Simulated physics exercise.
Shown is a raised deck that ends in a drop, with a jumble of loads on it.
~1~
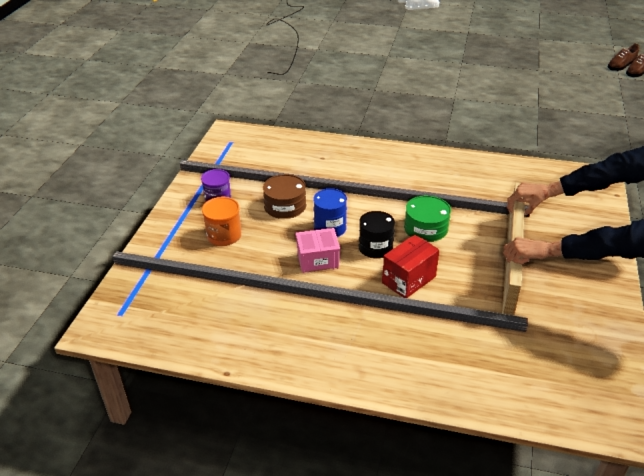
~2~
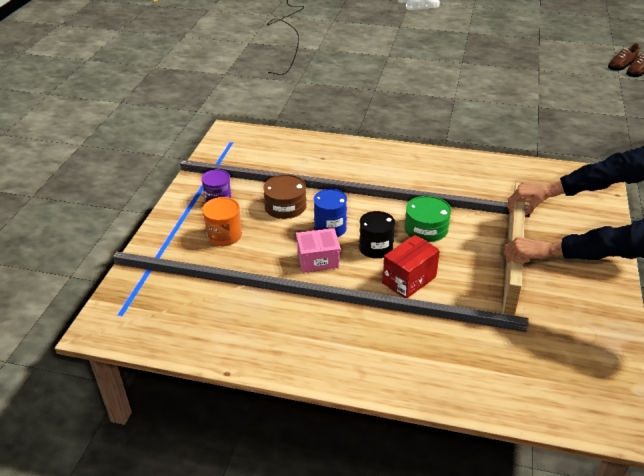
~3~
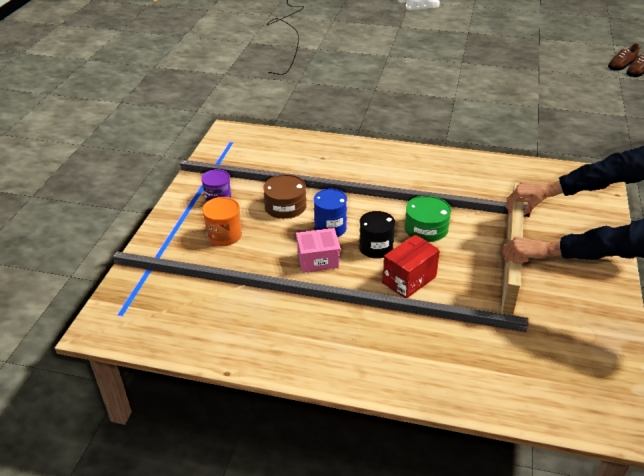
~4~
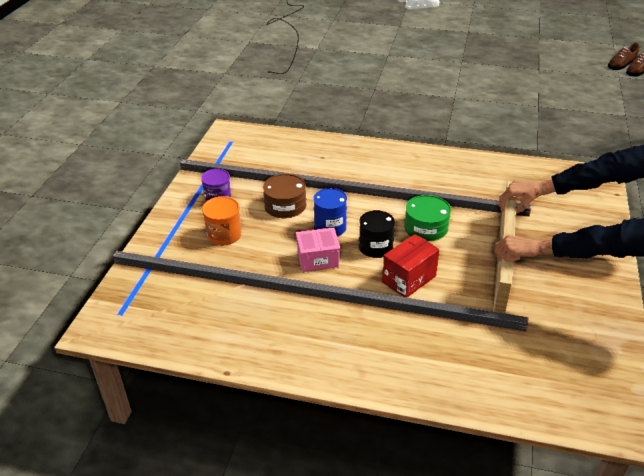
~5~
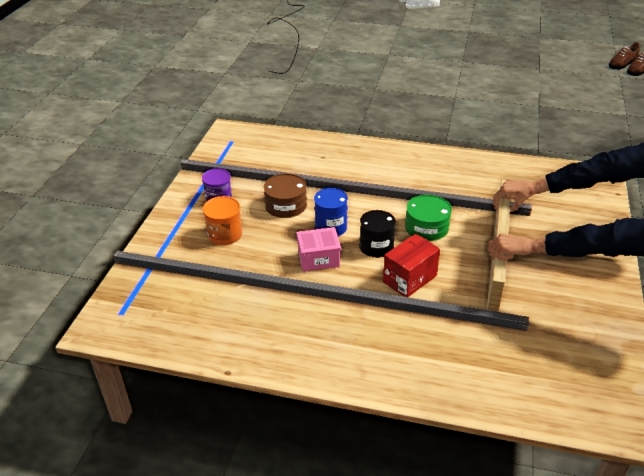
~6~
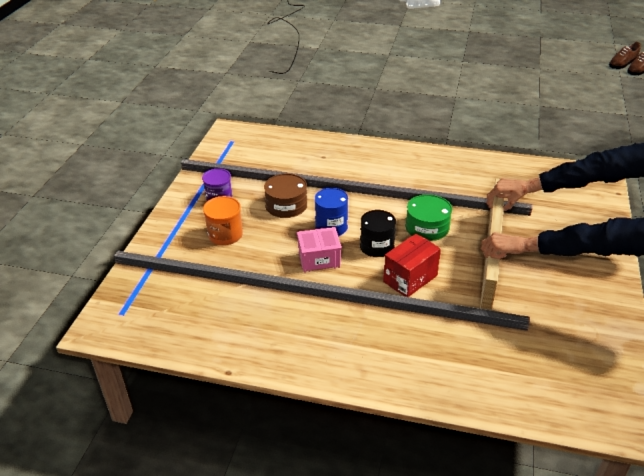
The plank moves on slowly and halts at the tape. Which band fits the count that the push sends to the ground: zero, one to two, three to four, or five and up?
I expect five or a larger number to end up below.
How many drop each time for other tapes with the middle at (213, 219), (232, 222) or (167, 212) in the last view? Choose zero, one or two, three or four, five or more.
The falls would be one to two; either one or two; five or more.
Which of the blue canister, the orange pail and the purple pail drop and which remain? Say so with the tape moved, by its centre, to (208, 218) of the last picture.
Check: The blue canister remains in place; the orange pail takes the fall; the purple pail takes the fall.
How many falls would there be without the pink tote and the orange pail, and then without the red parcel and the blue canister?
That makes 3 fallen, then 3 fallen in the other try.
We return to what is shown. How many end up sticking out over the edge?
Result: 1.
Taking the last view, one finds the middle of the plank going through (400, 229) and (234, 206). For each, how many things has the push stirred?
The first number is 2, the next one 8.
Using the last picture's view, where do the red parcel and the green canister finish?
In the last picture they sit at about (147, 233) and about (181, 179).
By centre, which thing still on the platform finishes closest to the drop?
Foremost is the green canister.
Early on, none off yet; purple pail at rest near (218, 187); orange pail at rest near (224, 221); brown canister at rest near (286, 195).
A while later, none off yet; purple pail at rest near (218, 187); orange pail at rest near (224, 221); brown canister travelled about its own width near (263, 190).
Further along, none off yet; purple pail travelled well along near (163, 180); orange pail travelled well along near (164, 202); brown canister travelled well along near (197, 175).
Finally, the number that fall off is five or more; lost, pink tote, blue canister, brown canister, orange pail and purple pail.
